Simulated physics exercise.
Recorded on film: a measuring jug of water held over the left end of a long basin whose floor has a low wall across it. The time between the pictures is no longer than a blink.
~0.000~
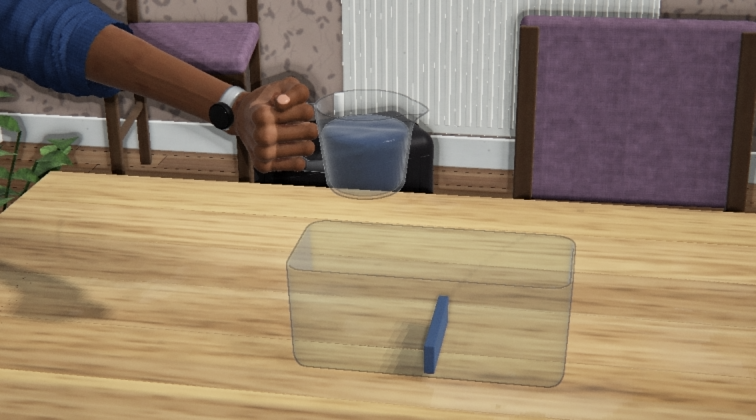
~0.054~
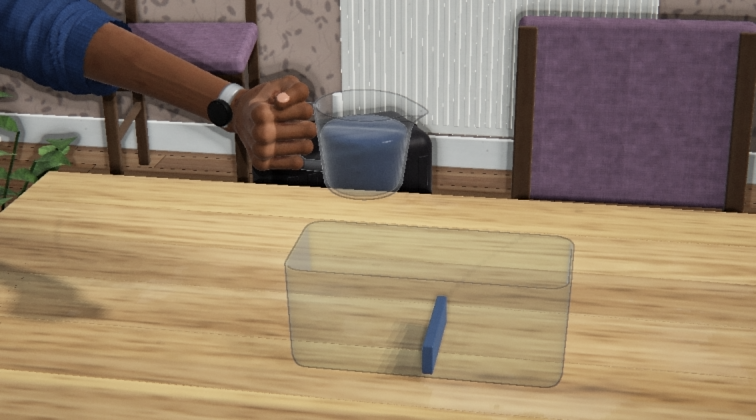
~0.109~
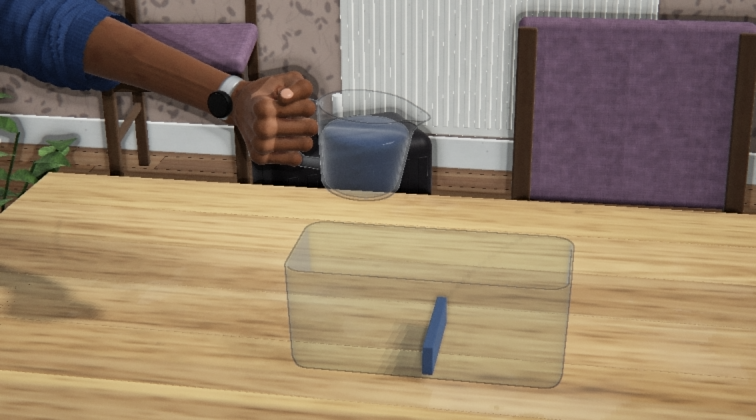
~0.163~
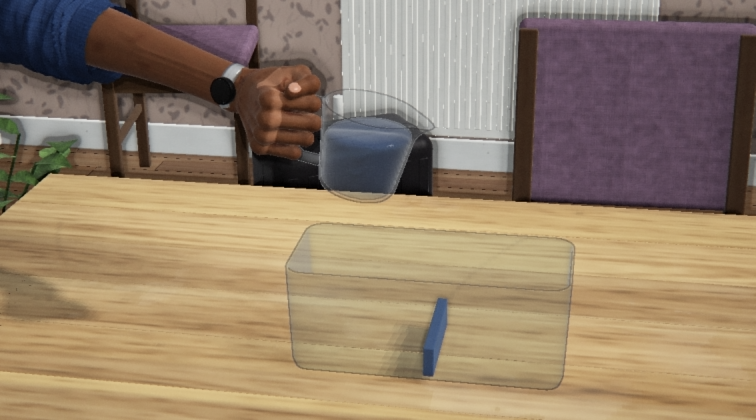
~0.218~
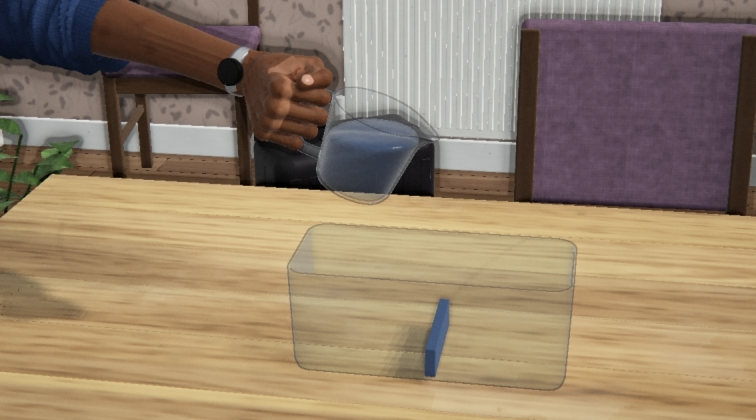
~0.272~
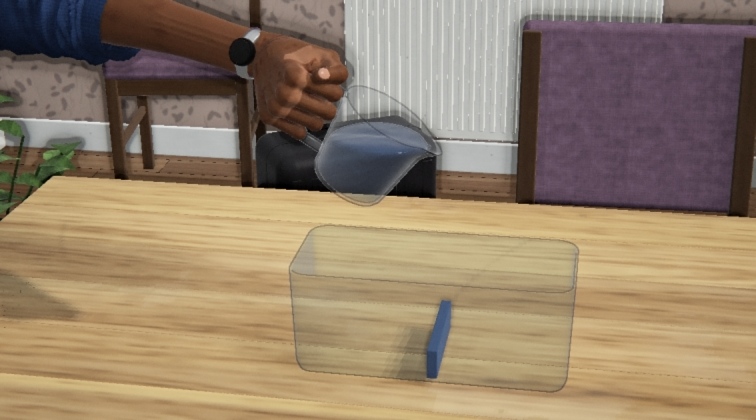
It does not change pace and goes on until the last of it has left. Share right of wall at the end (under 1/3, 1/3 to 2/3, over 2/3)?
I reckon what ends right of the wall tops two thirds.
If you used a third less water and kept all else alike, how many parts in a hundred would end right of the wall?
Estimated share: Close to 85 per cent.
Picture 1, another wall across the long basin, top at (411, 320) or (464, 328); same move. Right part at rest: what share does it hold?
First try close to 90 percent, second try close to 50 percent.
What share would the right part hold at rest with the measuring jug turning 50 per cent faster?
It comes to 90 per cent or so.
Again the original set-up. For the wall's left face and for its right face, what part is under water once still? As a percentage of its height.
The left reads 10 in a hundred and the right 60 in a hundred.
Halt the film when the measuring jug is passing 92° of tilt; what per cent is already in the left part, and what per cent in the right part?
Left side 0 in a hundred, right side 20 in a hundred.
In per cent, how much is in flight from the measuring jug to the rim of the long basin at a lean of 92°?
Estimate: Some 30 per cent.
A moment on, the measuring jug is tipped on its side and 49 per cent is still to pour, 0 is left of the wall and 22 right of it.
Next, the measuring jug is tipped right over and 6 per cent is still to pour, 6 is left of the wall and 80 right of it.
Then the measuring jug is tipped right over and 0 per cent is still to pour, 9 is left of the wall and 90 right of it.
Later the measuring jug is tipped right over and 0 per cent is still to pour, 10 is left of the wall and 90 right of it.
Finally, 10 per cent lies left of the wall, 90 right of it and 1 outside.
